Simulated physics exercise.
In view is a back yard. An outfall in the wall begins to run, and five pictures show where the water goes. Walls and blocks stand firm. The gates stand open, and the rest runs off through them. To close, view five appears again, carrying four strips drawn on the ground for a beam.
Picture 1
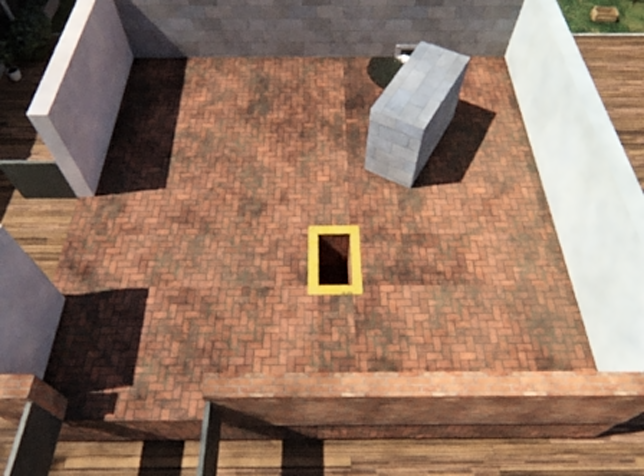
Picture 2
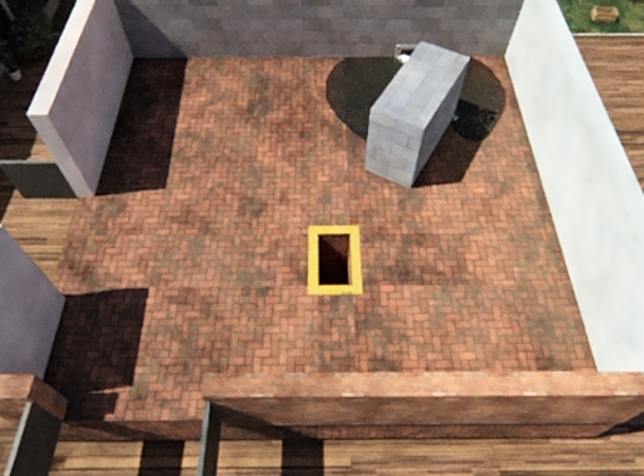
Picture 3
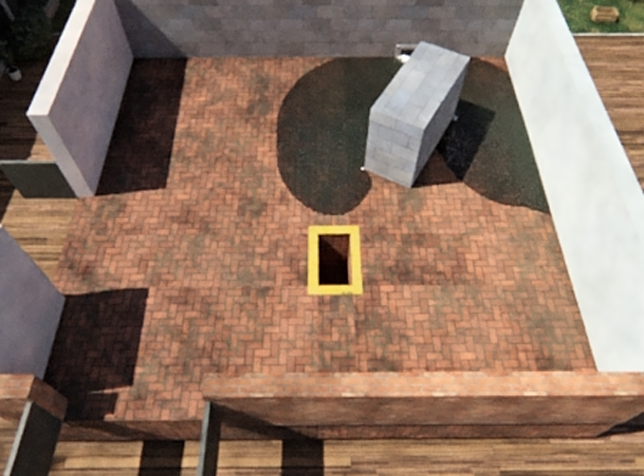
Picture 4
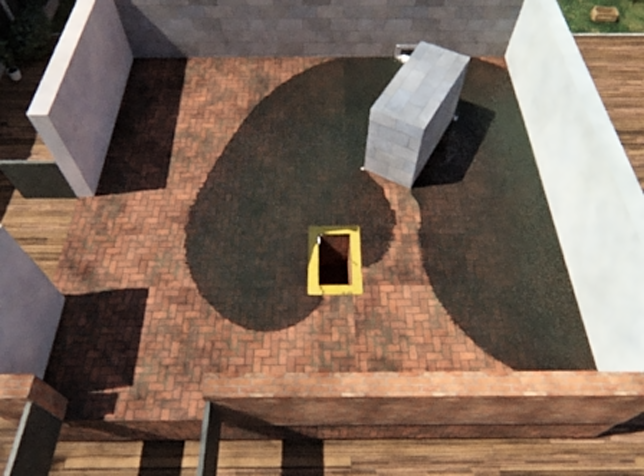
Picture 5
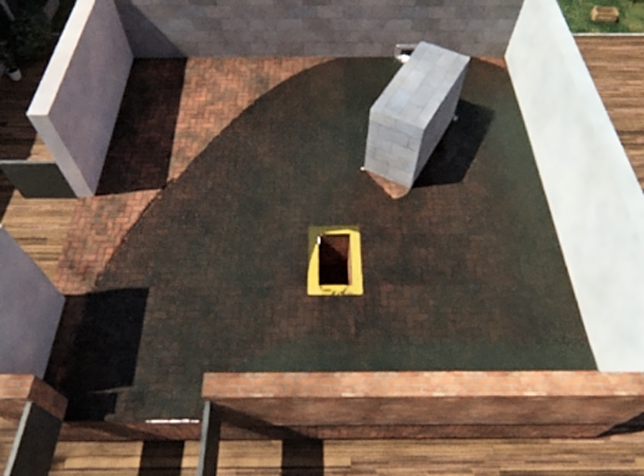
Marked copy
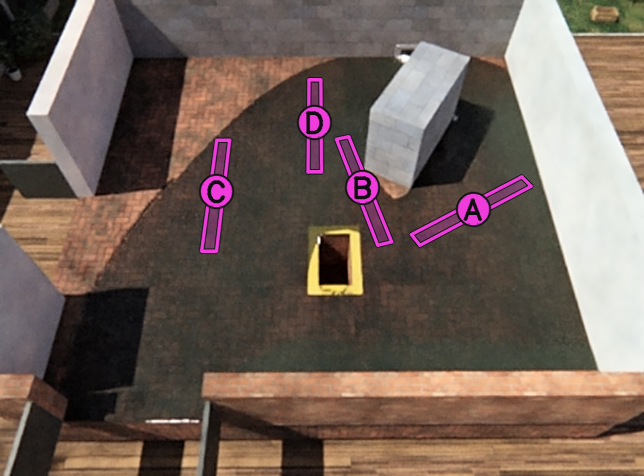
A brick-paved back yard is seen from high above by a still camera, with wooden decking outside its walls. A yellow-rimmed rectangular gully sits near the middle, a grey block stands at upper right, and openings break the left and near walls. Dark water spreads from behind the block, passes around both its sides, reaches the gully and covers most of the paving, leaving the upper left dry.
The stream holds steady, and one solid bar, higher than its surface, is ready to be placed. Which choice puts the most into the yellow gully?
Choose A.
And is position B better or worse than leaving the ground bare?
It is worse.
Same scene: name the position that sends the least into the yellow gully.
B.
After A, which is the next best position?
Here it is position D.
On the marked copy, A from (415, 239) to (526, 181); B from (342, 137) to (384, 243); C from (209, 251) to (223, 140); D from (314, 171) to (314, 79).
With A, about 37 % of the stream runs into the yellow gully, about 63 % out by the gates.
With B, about 4 % of the stream runs into the yellow gully, about 96 % out by the gates.
With C, about 18 % of the stream runs into the yellow gully, about 81 % out by the gates.
With D, about 24 % of the stream runs into the yellow gully, about 75 % out by the gates.
